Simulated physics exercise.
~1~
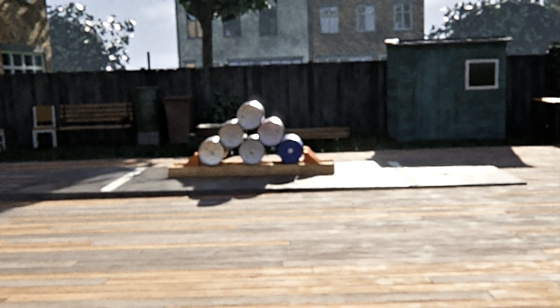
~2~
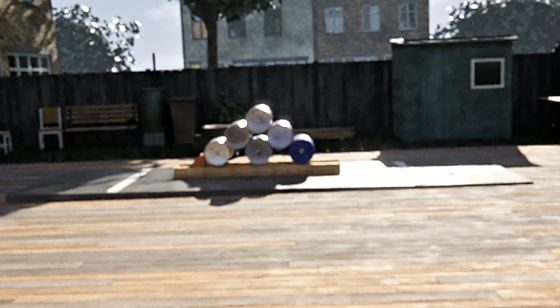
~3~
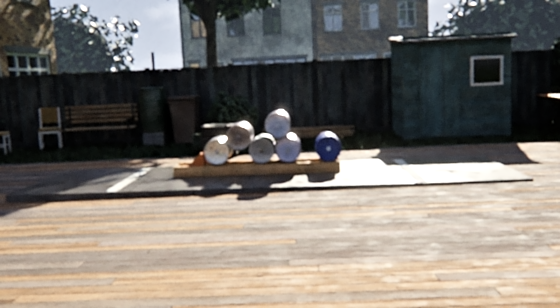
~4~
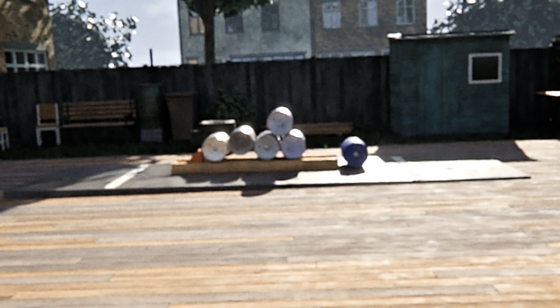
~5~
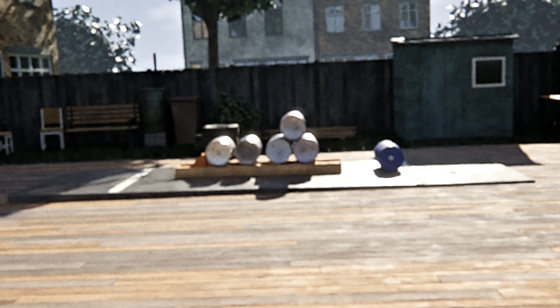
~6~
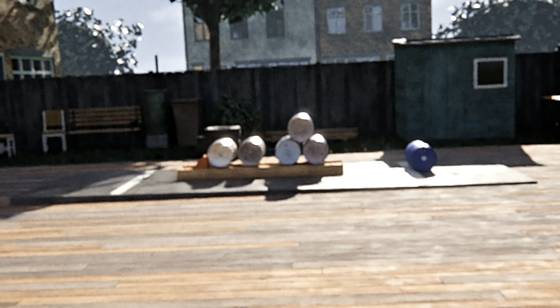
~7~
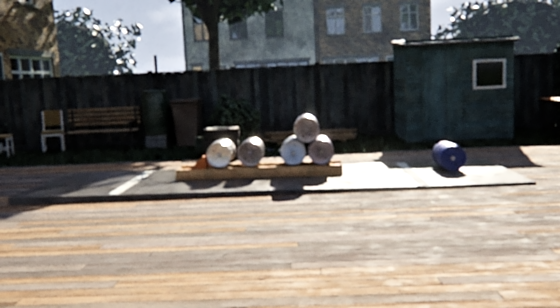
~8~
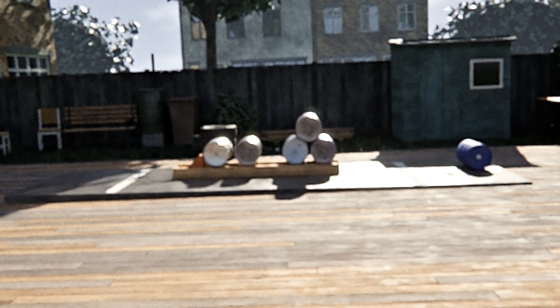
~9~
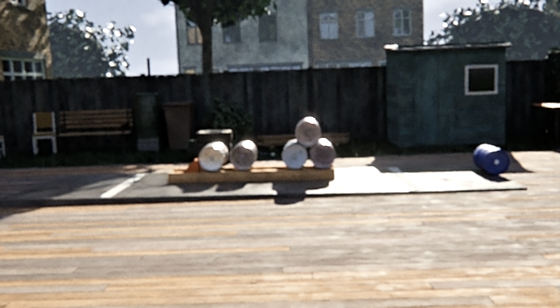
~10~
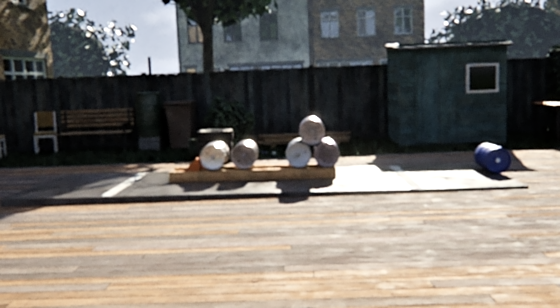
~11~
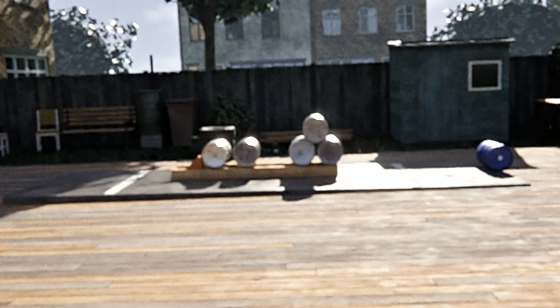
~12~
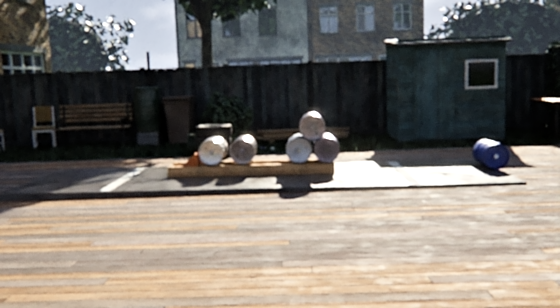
In a fenced yard, a keg stack slumps and the blue one rolls right and stops.
